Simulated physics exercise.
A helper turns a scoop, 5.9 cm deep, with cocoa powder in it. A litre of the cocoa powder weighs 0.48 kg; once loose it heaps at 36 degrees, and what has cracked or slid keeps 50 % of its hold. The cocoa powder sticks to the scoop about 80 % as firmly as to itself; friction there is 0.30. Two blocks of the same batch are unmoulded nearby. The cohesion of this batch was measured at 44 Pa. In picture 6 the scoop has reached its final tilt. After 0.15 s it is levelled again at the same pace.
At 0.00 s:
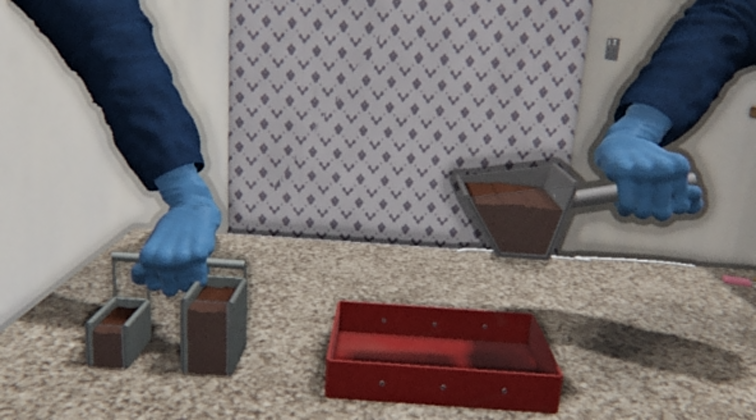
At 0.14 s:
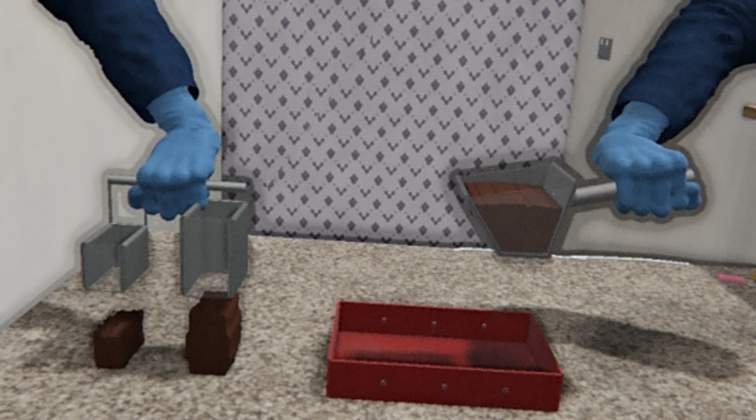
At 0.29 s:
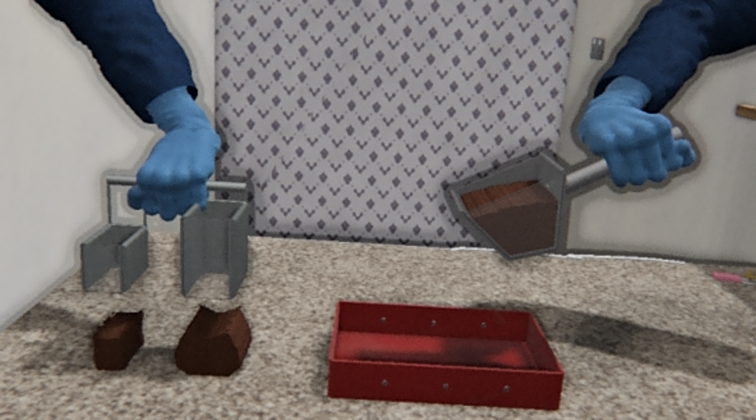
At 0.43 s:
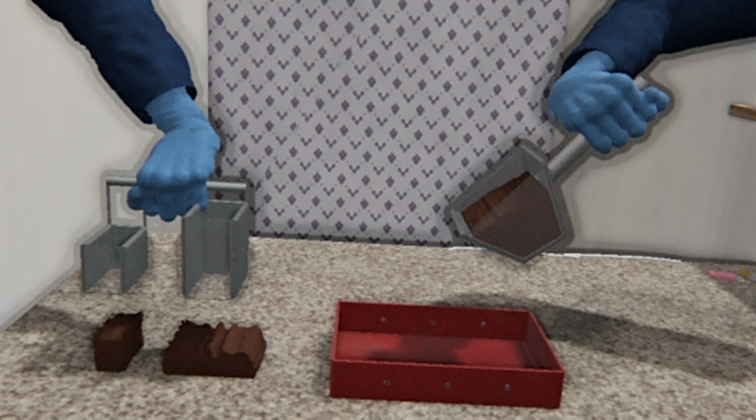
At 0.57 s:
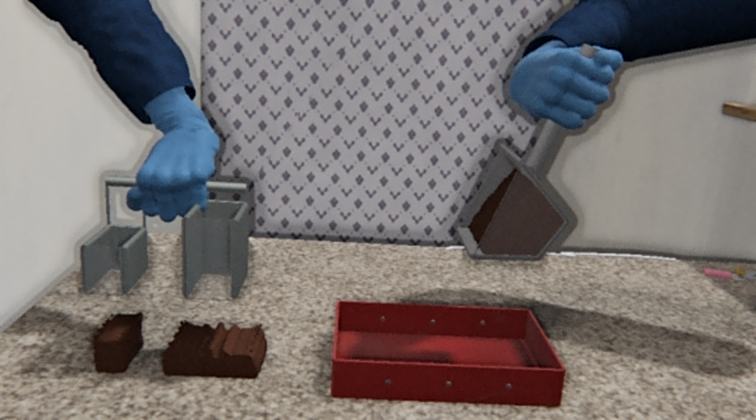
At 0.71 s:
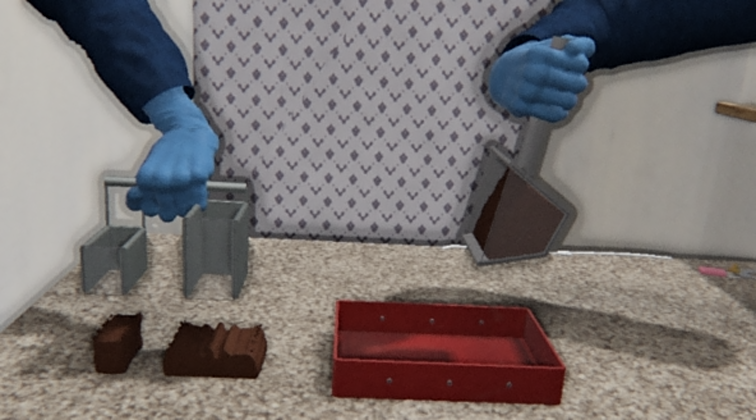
On a speckled countertop, a blue-gloved hand at left lifts a pair of joined metal moulds off two brown powder blocks. The taller right block slumps and spreads into a low, jagged heap while the smaller keeps its shape, and another gloved hand tilts a powder-filled scoop steeply beside a red tray.
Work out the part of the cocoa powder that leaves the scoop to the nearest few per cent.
The part of the cocoa powder that leaves the scoop is near 0 %.
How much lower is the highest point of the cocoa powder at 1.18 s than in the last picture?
Roughly 0.5 cm.
After 0.93 s, the scoop is at 66 degrees and 0 % has left it.
After 1.18 s, the scoop is at 33 degrees and 0 % has left it.
After 1.43 s, the scoop is at 1 degrees and 0 % has left it.
After 1.69 s, the scoop is at 0 degrees and 0 % has left it.
After 1.79 s, the scoop is at 0 degrees and 0 % has left it.
